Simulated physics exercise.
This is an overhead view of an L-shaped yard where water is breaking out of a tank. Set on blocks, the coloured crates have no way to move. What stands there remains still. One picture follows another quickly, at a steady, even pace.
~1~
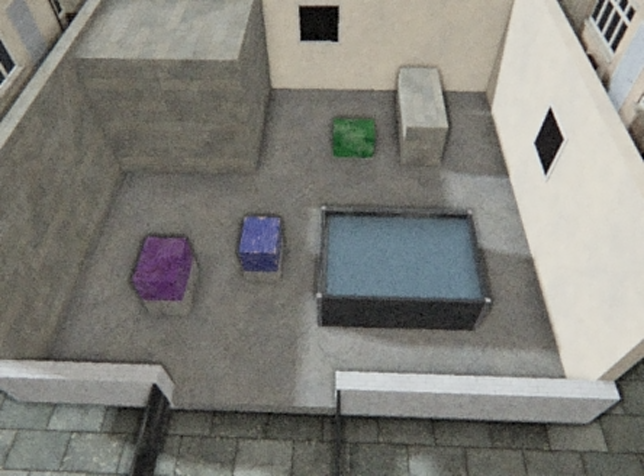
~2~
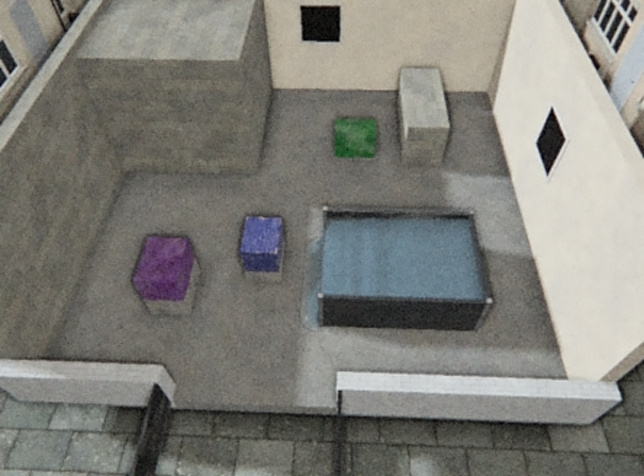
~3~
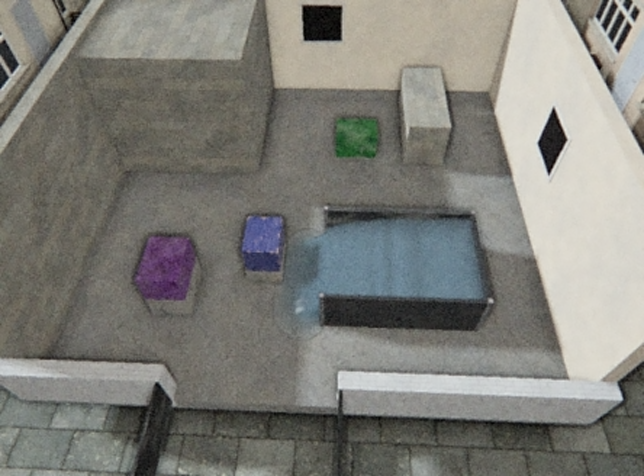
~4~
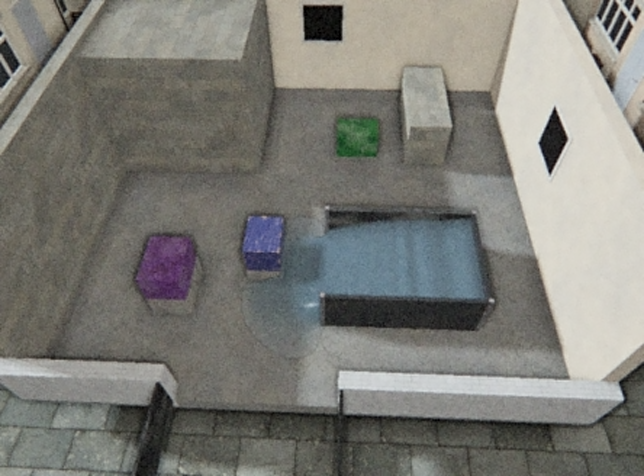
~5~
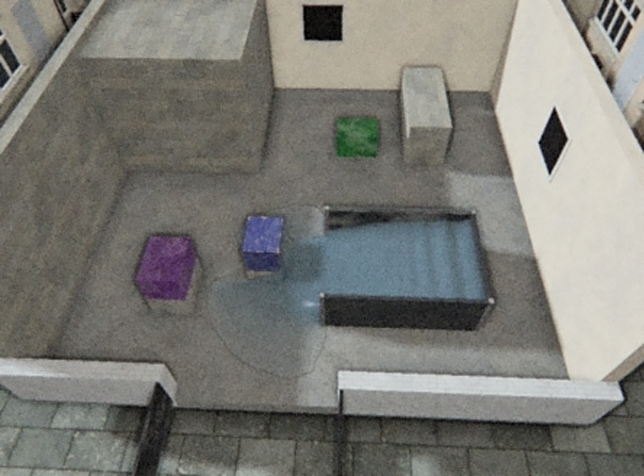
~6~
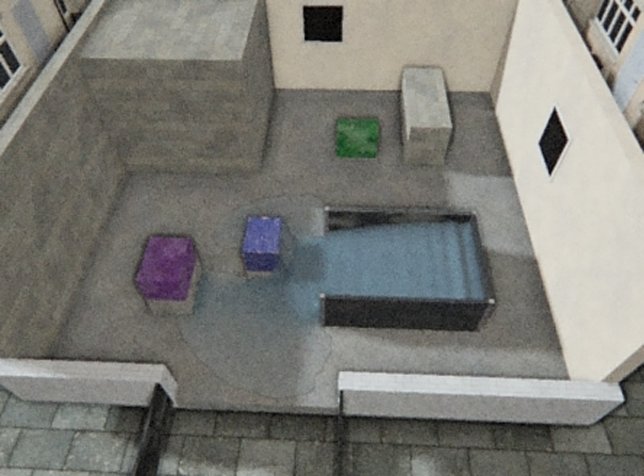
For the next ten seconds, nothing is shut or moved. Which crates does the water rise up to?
One by one: The green crate is reached by the water; the blue crate is reached by the water; the purple crate is missed by the water.
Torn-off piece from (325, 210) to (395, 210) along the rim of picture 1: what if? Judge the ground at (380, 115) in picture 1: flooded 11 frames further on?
I'd say it's soaked there.
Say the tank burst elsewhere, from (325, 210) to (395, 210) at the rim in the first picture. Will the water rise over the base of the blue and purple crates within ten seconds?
My reading: Blue stays untouched, purple stays untouched.
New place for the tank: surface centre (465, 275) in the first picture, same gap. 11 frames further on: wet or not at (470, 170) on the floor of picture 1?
Not reached.
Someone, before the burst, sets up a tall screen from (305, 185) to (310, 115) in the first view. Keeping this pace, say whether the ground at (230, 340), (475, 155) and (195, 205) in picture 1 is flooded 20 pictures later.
As listed: Wet, dry, under water.
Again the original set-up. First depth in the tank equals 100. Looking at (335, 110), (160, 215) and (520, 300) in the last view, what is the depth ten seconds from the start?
At the three places, in the order asked: Around 8, 6 and 4 per cent.
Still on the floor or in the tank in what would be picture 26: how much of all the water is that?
Roughly 86 out of every hundred parts.
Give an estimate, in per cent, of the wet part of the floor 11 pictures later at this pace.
By my count, 45 percent.
A moment on, water covers 30 % of the floor; the green crate not reached, the blue crate water round its plinth, the purple crate water round its plinth.
Next, water covers 45 % of the floor; the green crate water round its plinth, the blue crate water round its plinth, the purple crate water round its plinth.
Then, water covers 55 % of the floor; the green crate water round its plinth, the blue crate water round its plinth, the purple crate water round its plinth.
Later, water covers 65 % of the floor; the green crate water round its plinth, the blue crate water round its plinth, the purple crate water round its plinth.
In the end, water covers 90 % of the floor; the green crate was topped, the blue crate was topped, the purple crate stayed above the water.
